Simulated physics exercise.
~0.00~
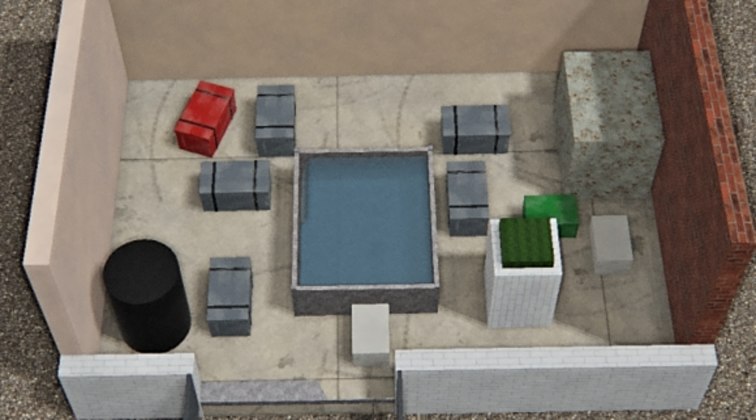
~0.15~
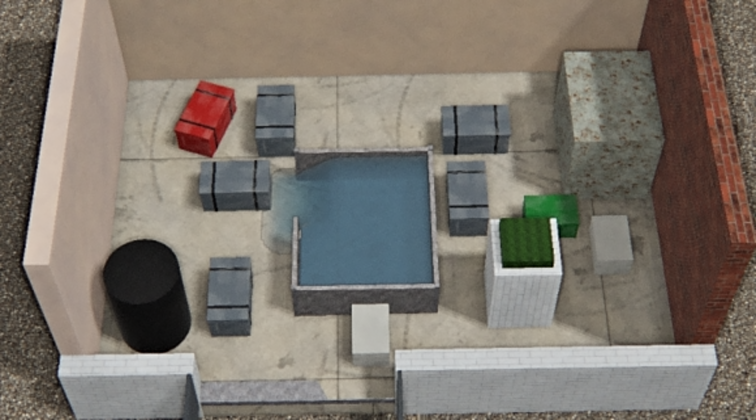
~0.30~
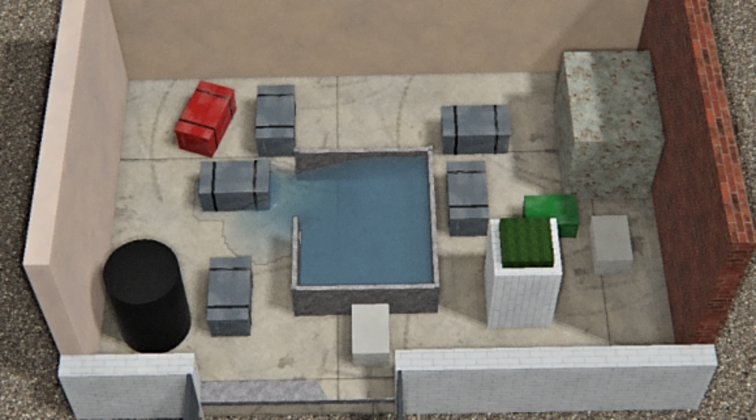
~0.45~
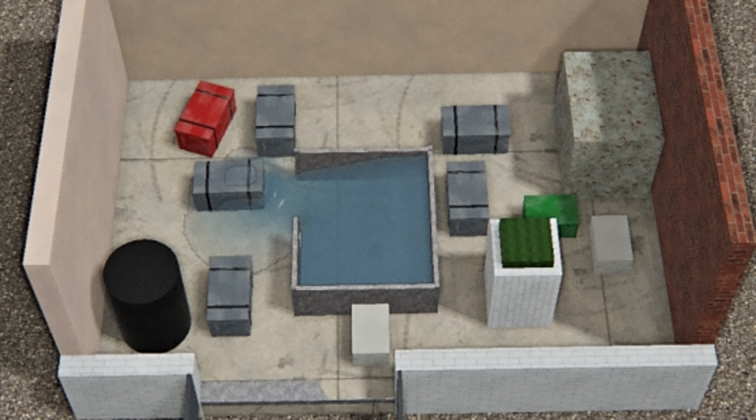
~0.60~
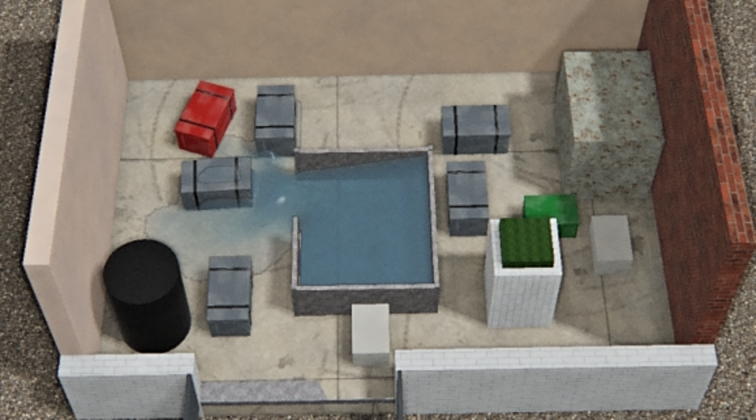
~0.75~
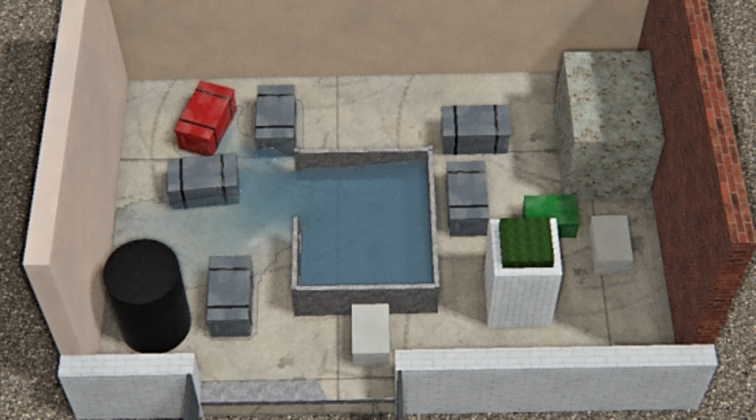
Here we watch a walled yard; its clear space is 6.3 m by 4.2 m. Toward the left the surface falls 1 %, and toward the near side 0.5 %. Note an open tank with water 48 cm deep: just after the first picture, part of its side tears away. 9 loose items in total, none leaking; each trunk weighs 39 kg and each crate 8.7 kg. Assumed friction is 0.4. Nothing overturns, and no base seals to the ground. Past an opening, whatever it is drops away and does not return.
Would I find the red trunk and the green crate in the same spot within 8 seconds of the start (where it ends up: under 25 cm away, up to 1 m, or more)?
Red trunk: Swept away. Green crate: Almost still.
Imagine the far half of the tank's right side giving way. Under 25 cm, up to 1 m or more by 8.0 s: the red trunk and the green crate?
Under that change the red trunk would sit tight and the green crate would be borne far.
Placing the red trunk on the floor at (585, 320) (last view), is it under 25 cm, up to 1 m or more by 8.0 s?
Observed: Object is barely disturbed.
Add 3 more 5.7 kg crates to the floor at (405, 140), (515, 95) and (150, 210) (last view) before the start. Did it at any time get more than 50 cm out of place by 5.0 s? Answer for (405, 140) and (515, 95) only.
Below the mark, below the mark.
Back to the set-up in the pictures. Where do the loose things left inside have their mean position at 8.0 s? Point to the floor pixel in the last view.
That lands at roughly (401, 205).
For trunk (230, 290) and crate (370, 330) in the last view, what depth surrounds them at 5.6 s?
Around 6 cm and 2 cm.
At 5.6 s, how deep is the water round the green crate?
Close to 0 centimetres.
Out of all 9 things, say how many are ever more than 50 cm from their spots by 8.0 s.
The count comes to 3.
After 1.6 s the red trunk is near (178, 91), 0.4 m from its start, aground; the green crate is near (552, 209), 0.0 m from its start, aground; 0 of 9 are out; 0 afloat.
After 3.6 s the red trunk is near (238, 77), 0.6 m from its start, aground; the green crate is near (552, 209), 0.0 m from its start, aground; 0 of 9 are out; 1 afloat.
After 5.6 s the red trunk is near (322, 73), 1.5 m from its start, aground; the green crate is near (552, 209), 0.0 m from its start, aground; 0 of 9 are out; 1 afloat.
After 8.0 s the red trunk is near (335, 73), 1.7 m from its start, aground; the green crate is near (552, 209), 0.0 m from its start, aground; 0 of 9 are out; 0 afloat.
